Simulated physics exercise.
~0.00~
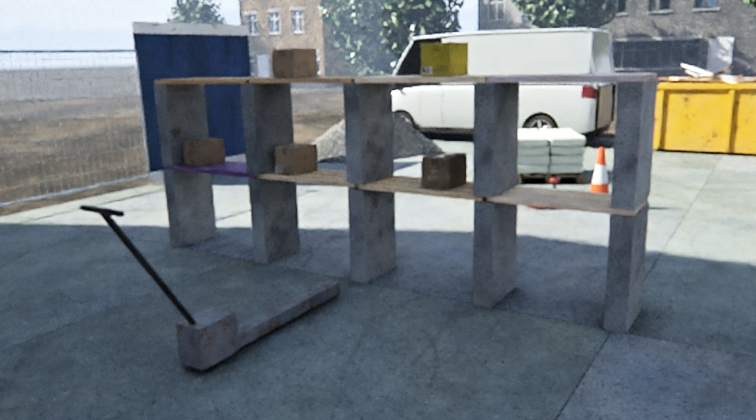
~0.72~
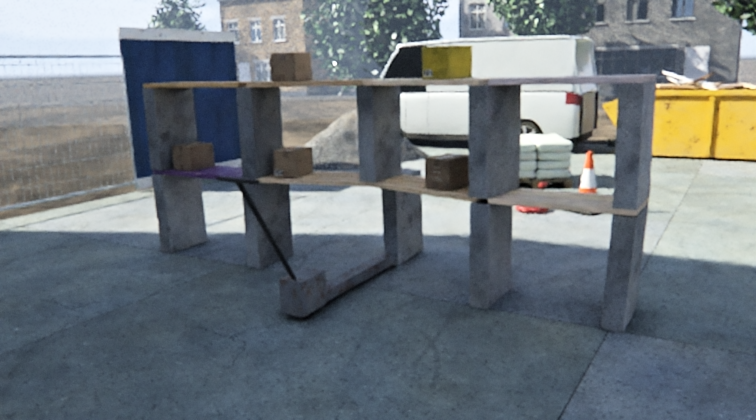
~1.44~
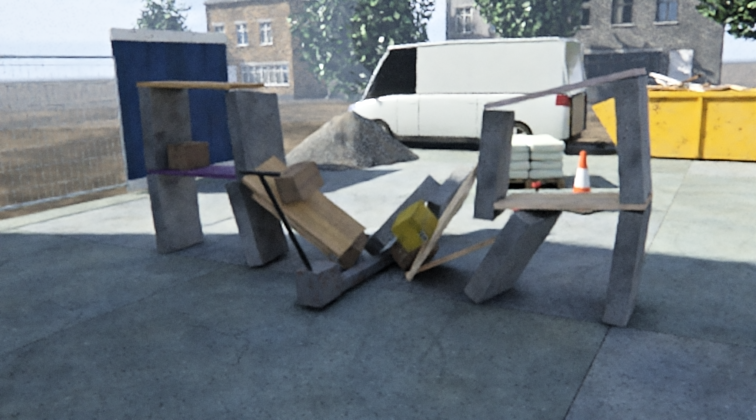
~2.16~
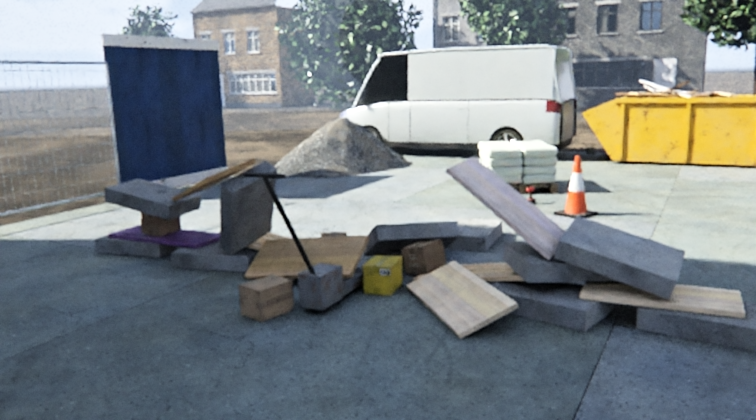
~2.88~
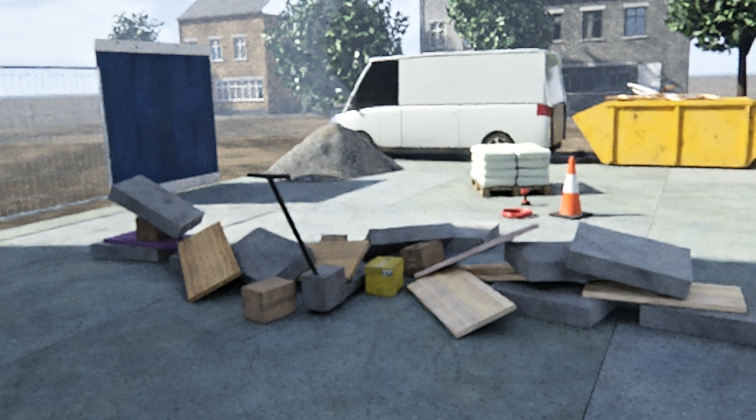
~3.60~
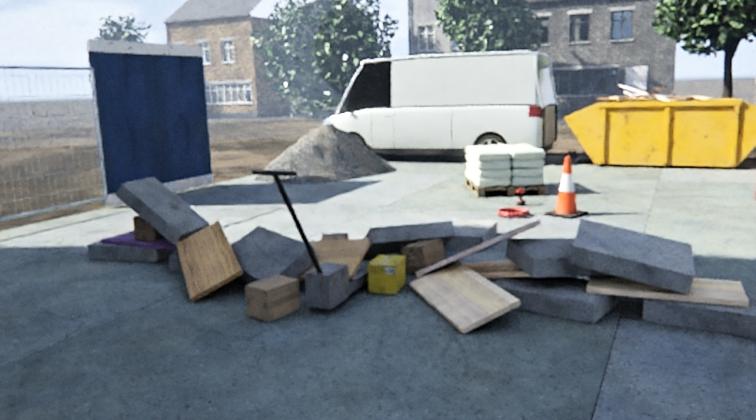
In this clip, a long-handled jack slides in from the left against the foot of an upright grey block in a two-tier board structure, the middle collapses with its cartons, then both ends topple, leaving everything in a low heap with the yellow carton on the ground.
